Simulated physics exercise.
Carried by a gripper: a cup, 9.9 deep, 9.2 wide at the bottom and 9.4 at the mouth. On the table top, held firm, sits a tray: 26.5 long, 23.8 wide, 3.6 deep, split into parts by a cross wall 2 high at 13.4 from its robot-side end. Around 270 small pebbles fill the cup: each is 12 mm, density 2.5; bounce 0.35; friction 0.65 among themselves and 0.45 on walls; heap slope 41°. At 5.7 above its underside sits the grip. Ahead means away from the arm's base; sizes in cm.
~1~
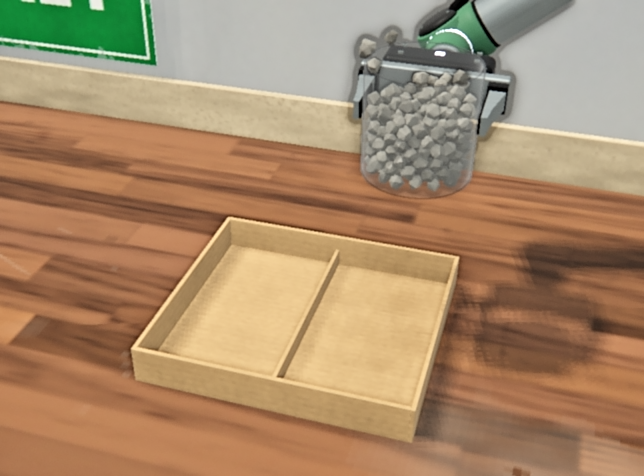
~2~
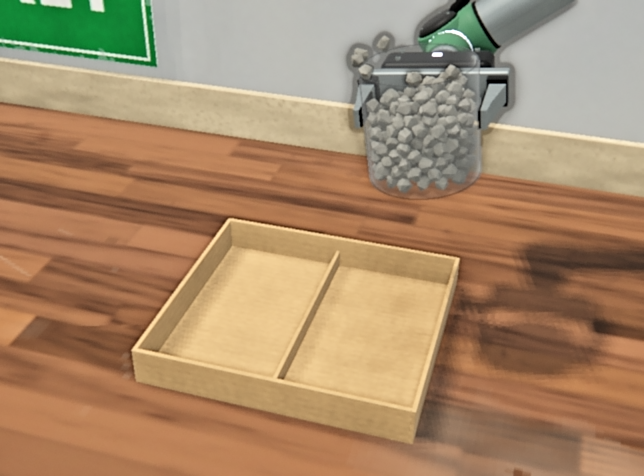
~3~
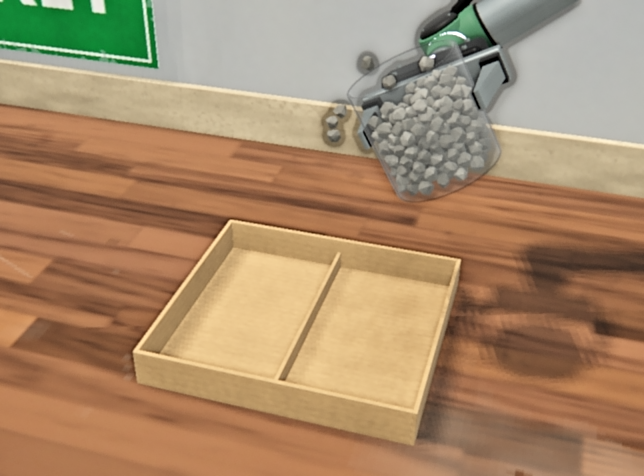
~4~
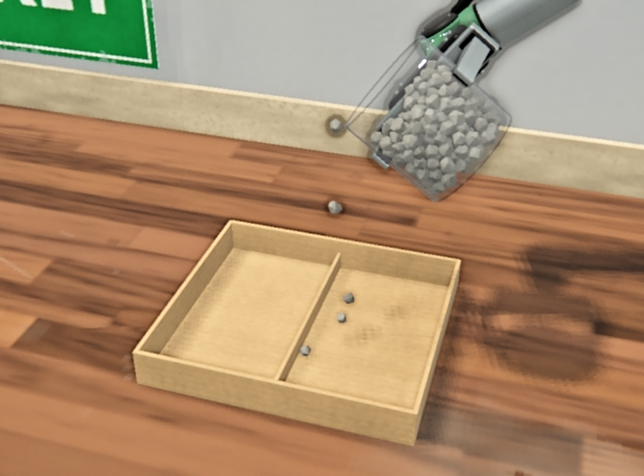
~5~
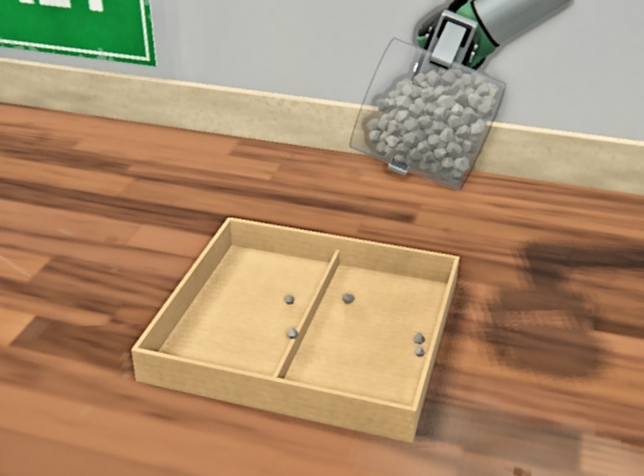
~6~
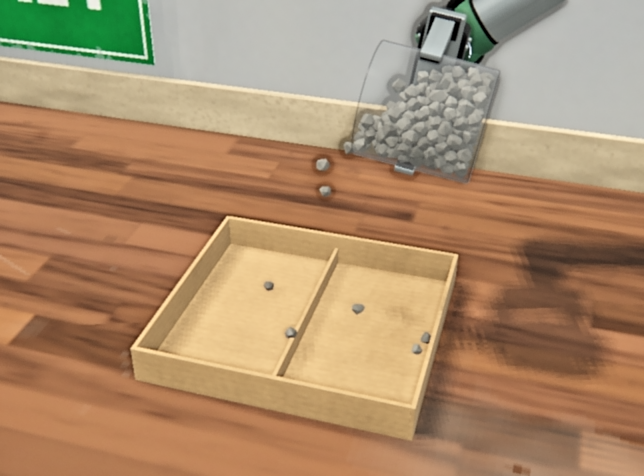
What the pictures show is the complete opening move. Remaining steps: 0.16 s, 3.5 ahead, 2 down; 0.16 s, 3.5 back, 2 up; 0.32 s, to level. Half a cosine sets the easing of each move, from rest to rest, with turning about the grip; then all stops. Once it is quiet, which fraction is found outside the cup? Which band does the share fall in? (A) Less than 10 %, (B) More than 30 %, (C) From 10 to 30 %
The answer is C.
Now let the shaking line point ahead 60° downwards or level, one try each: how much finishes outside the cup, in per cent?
Near 5 and 25 percent respectively.
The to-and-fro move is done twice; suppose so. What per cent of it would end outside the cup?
I'd expect something close to 20 per cent.
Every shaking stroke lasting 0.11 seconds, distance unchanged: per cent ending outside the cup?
I'd expect close to 20 in a hundred.
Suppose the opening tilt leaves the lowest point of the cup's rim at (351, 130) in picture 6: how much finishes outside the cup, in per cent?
The share is around 5 %.
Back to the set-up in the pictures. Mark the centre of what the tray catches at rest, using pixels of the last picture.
Roughly at (314, 322) in the last picture.
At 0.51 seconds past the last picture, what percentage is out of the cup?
About 15 in a hundred parts are out.
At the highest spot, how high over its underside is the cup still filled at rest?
I'd say close to 9.0 cm.
Then, 0.26 s later, tilted 82° forward, highest piece 28 above the table; 253 in the cup, 5 in the far-side part, 4 in the robot-side part, 10 in flight or on a rim.
Then, 0.51 s later, tilted 28° forward, highest piece 29 above the table; 234 in the cup, 21 in the robot-side part, 14 in the far-side part, 3 in flight or on a rim.
Then, 0.84 s later, level, highest piece 29 above the table; 234 in the cup, 20 in the robot-side part, 18 in the far-side part.
Then, 1.89 s later, level, highest piece 29 above the table; 234 in the cup, 20 in the robot-side part, 18 in the far-side part.
At rest, 234 in the cup, 20 in the robot-side part, 18 in the far-side part. That is 14 % outside the cup.
